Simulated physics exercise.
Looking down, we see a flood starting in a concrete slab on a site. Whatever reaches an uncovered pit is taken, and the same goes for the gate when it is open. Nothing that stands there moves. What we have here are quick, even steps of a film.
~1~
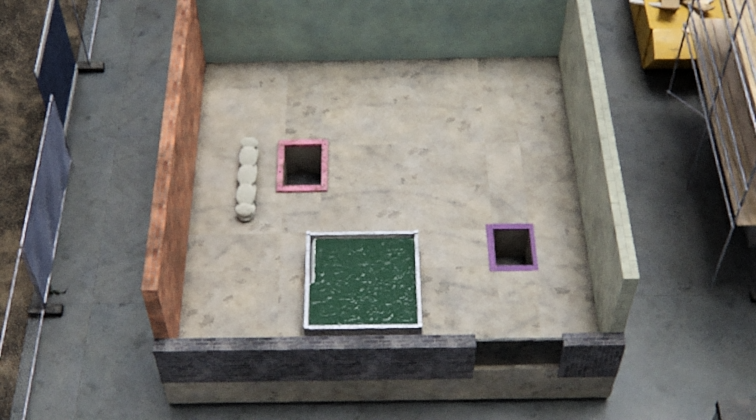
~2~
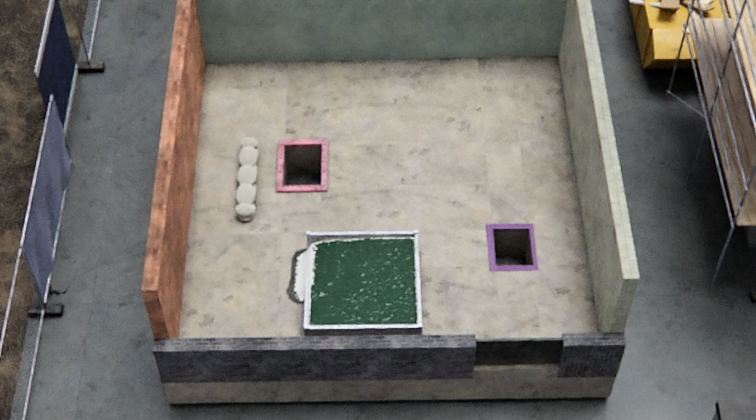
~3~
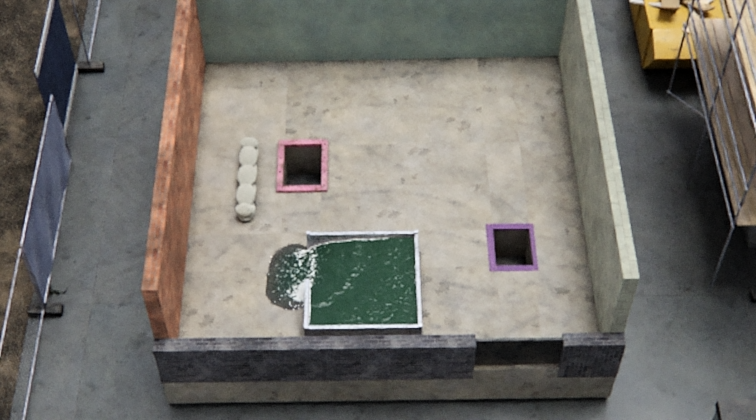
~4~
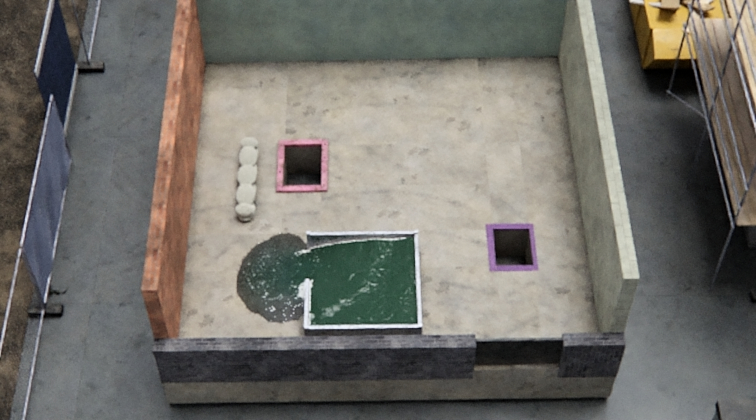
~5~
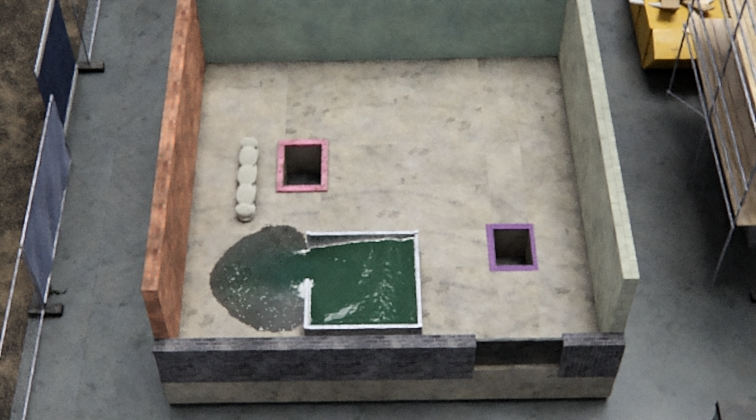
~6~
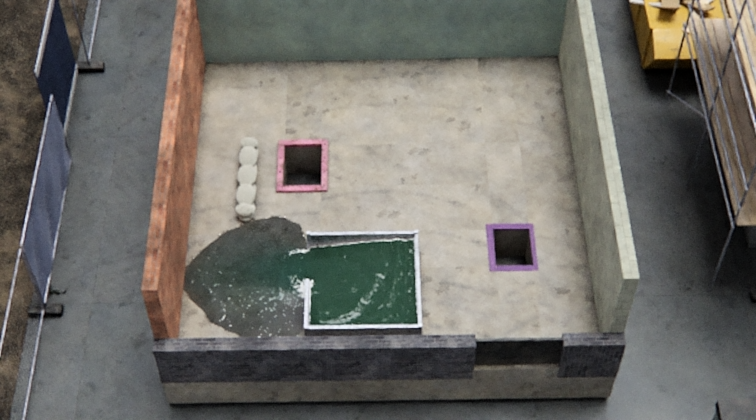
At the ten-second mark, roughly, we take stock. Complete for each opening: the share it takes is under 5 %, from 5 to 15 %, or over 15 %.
The share the gate takes is under 5 %; the share the pink pit takes is under 5 %; the share the purple pit takes is under 5 %.
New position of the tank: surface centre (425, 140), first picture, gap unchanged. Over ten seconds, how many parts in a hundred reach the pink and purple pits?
Pink about 25 %, purple about 0 %.
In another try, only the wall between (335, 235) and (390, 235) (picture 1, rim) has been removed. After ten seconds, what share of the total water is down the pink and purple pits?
In percent: Pink 10, purple 0.
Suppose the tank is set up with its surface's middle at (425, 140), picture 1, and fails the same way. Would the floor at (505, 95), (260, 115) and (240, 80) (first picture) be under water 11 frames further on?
Outcome, in sequence: Unwetted, wetted, wetted.
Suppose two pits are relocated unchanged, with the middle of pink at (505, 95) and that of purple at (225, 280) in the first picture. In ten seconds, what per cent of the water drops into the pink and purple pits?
The pink pit receives 0 per cent and the purple pit 55 per cent.
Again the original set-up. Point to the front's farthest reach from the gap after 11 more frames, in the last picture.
The farthest wet spot is near (201, 120).
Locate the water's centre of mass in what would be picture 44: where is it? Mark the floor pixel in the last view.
At about (284, 238).
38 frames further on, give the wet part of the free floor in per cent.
About 40 per cent.
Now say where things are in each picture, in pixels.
The open tank at (363, 281) is whole and still, in the first frame.
Water pours out at (311, 271) and has run to (299, 300), in the second frame.
Water pours out at (311, 271) and has run to (274, 297), in the third frame.
The front is at (243, 292), out from the gap at (311, 271), in the fourth frame.
Water pours out at (311, 271) and has run to (216, 284), in the fifth frame.
Water pours out at (311, 271) and has run to (189, 270), in the sixth frame.
A moment on, water covers 15 % of the floor; the gate 0 %, the pink pit 0 %, the purple pit 0 %.
Next, water covers 15 % of the floor; the gate 0 %, the pink pit 0 %, the purple pit 0 %.
Then, water covers 25 % of the floor; the gate 0 %, the pink pit 0 %, the purple pit 0 %.
Later, water covers 40 % of the floor; the gate 0 %, the pink pit 0 %, the purple pit 0 %.
In the end, water covers 65 % of the floor; the gate 0 %, the pink pit 0 %, the purple pit 0 %.
